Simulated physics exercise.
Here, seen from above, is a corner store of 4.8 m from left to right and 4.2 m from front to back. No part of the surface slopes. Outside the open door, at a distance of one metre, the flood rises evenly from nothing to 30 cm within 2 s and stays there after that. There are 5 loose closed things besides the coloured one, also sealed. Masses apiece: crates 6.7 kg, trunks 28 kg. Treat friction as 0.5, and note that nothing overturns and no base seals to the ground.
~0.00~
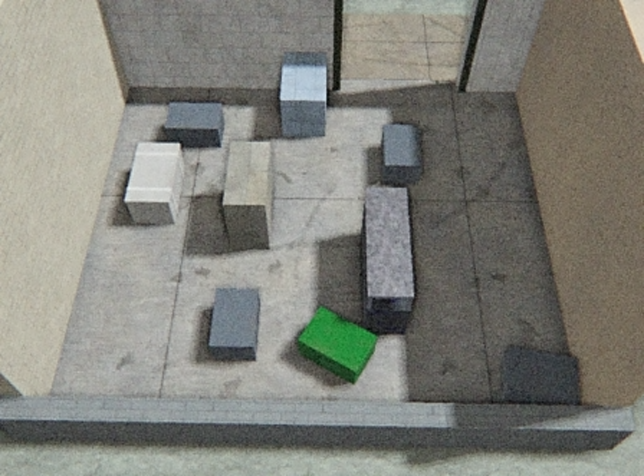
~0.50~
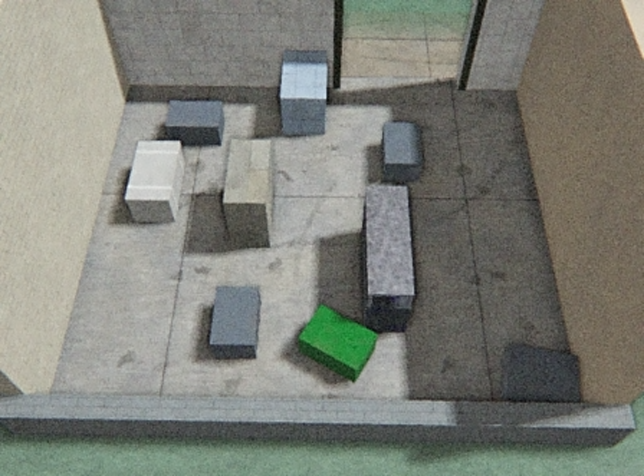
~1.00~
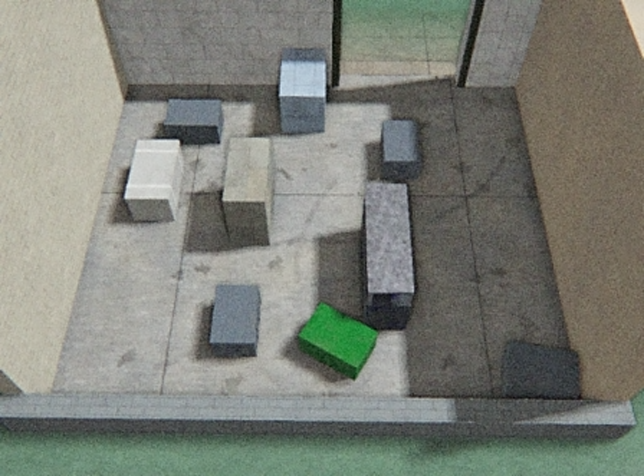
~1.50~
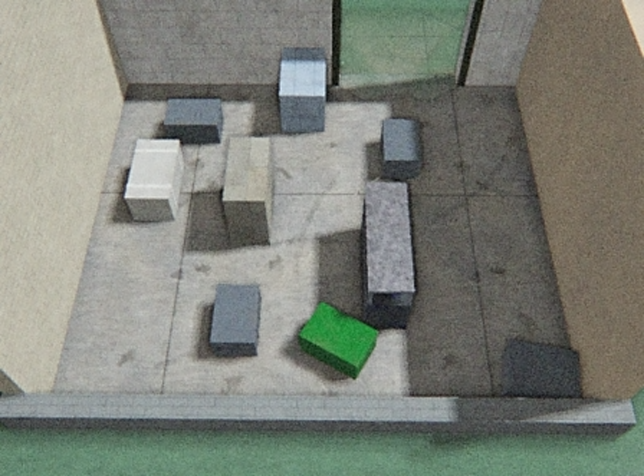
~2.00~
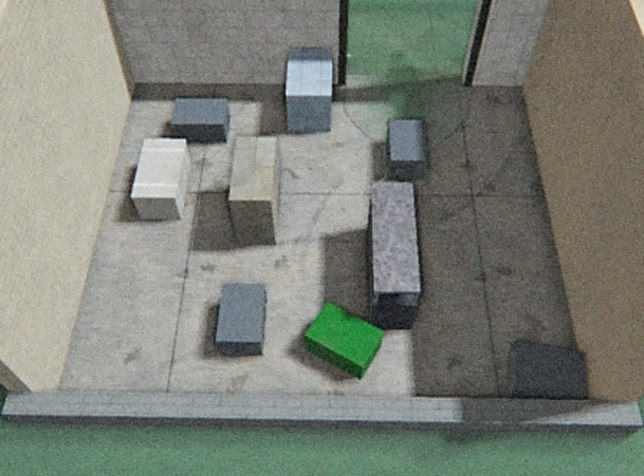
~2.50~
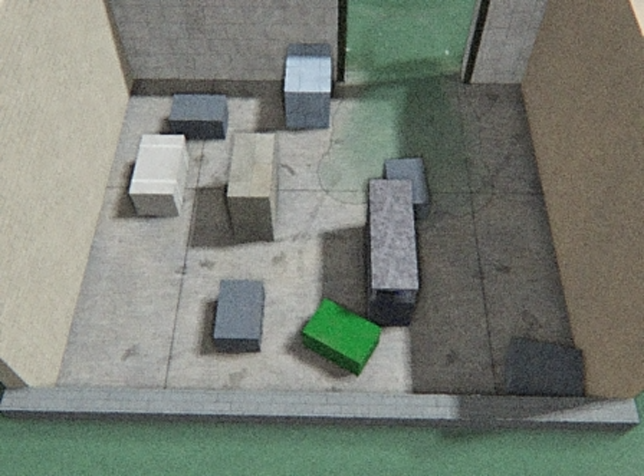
A walled room with a pale, partly shadowed floor is seen from above, an open doorway in its back wall. A green crate sits near the front, among white, tan, speckled and blue-grey blocks, with a dark one at front right. Greenish water spreads outside, then enters through the doorway across the floor, and the small block behind the speckled one shifts slightly, while the view wavers a little.
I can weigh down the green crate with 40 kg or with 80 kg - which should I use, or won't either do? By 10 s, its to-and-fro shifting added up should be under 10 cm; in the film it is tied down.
Go with the heavier one.
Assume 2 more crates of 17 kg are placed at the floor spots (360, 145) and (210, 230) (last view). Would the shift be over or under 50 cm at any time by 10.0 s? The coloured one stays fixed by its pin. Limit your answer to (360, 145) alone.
Well, that one comes out beyond the limit.
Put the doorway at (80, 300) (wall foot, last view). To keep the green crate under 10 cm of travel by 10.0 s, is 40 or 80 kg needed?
In that case only the heavier option works.
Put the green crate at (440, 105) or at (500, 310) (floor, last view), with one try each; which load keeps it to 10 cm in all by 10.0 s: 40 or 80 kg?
Going in order: Neither weight works, heavier weight required.
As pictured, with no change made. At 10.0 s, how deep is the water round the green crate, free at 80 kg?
Close to 16 cm deep.
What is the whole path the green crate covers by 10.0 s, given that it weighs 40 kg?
It would cover some 250 cm all told.
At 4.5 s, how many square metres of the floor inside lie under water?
I'd put it close to 14 m2.
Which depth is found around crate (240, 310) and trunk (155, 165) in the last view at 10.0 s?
Depths: Near 11 cm, then near 11 cm.
After 3.5 s the green crate would be 0 cm from its start with 40 kg and 0 cm from its start with 80 kg; 1 cm of water round it then.
After 4.5 s the green crate would be 0 cm from its start with 40 kg and 0 cm from its start with 80 kg; 5 cm of water round it then.
After 7.0 s the green crate would be 41 cm from its start with 40 kg and 0 cm from its start with 80 kg; 15 cm of water round it then.
After 10.0 s the green crate would be 232 cm from its start with 40 kg and 0 cm from its start with 80 kg; 16 cm of water round it then.
